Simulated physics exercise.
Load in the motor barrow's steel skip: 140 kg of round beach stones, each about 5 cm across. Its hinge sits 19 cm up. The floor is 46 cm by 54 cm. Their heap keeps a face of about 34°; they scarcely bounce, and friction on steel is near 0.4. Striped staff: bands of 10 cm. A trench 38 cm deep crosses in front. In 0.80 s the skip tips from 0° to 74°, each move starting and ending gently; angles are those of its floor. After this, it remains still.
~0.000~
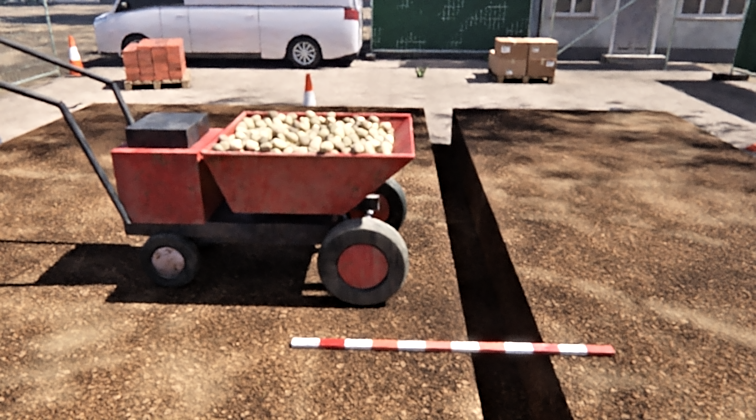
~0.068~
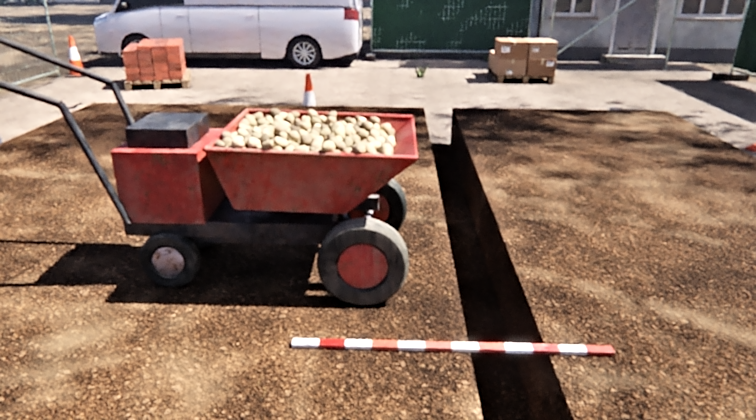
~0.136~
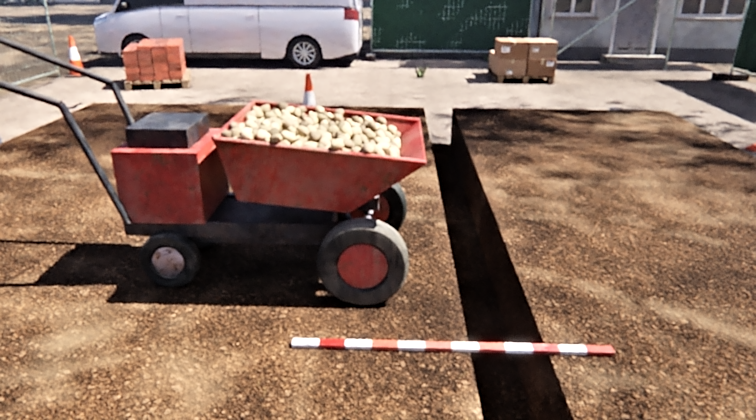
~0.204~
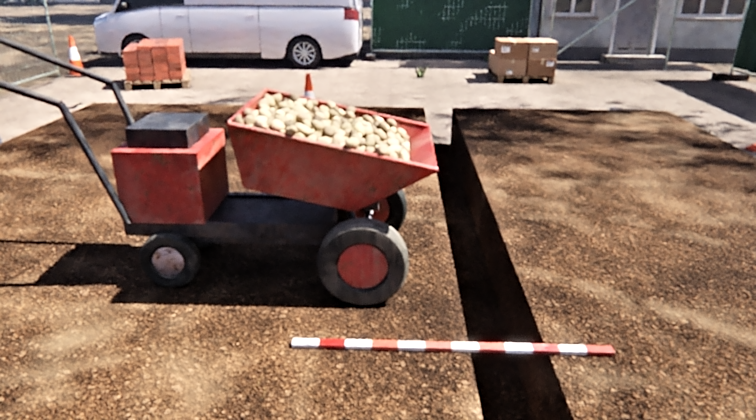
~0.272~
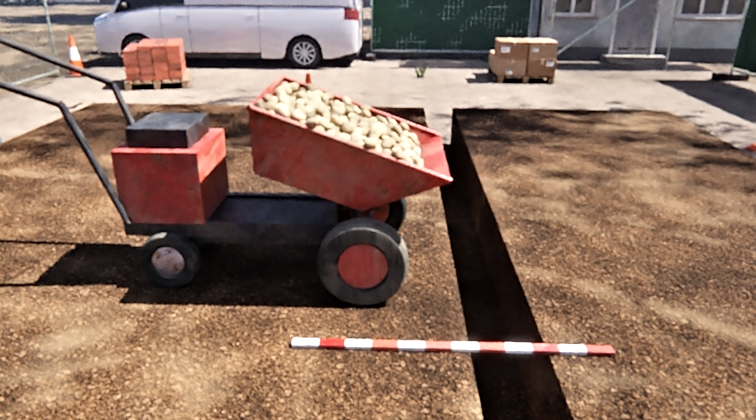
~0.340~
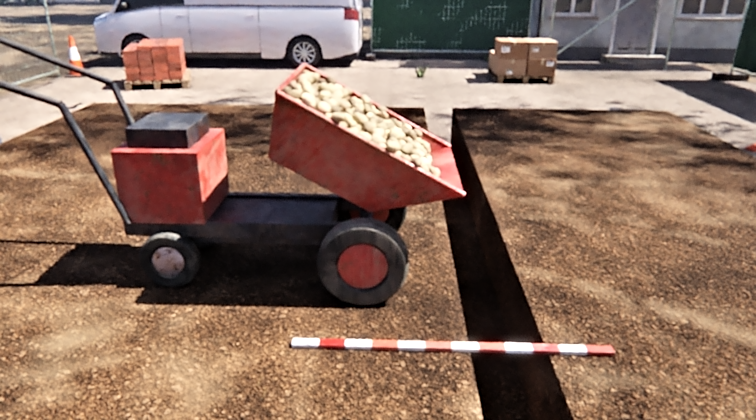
A red skip full of pale stones tilts steadily toward the right on a motor barrow.
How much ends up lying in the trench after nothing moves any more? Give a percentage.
A share of about 48 per cent.
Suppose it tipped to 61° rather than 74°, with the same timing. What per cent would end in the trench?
Near 45 per cent then.
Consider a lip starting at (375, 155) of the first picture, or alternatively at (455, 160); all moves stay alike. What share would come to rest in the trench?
I'd expect close to 90 per cent at the first and 15 per cent at the second.
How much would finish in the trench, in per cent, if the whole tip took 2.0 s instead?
I'd put it at roughly 60 per cent.
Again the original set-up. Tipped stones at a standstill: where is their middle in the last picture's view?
The tipped stones centre close to (527, 266).
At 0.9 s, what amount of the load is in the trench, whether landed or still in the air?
30 per cent or so by then.
After 0.6 s the floor is at 62°; 99 % in the skip; the foremost stones are at (487, 224).
After 0.9 s the floor is at 74°; 41 % in the skip, 28 % in the trench, 31 % past the trench; the foremost stones are at (593, 270).
After 1.2 s the floor is at 74°; 2 % in the skip, 45 % in the trench, 52 % past the trench; the foremost stones are past the picture's edge.
After 3.2 s the floor is at 74°; 0 % in the skip, 48 % in the trench, 52 % past the trench; the foremost stones are past the picture's edge.
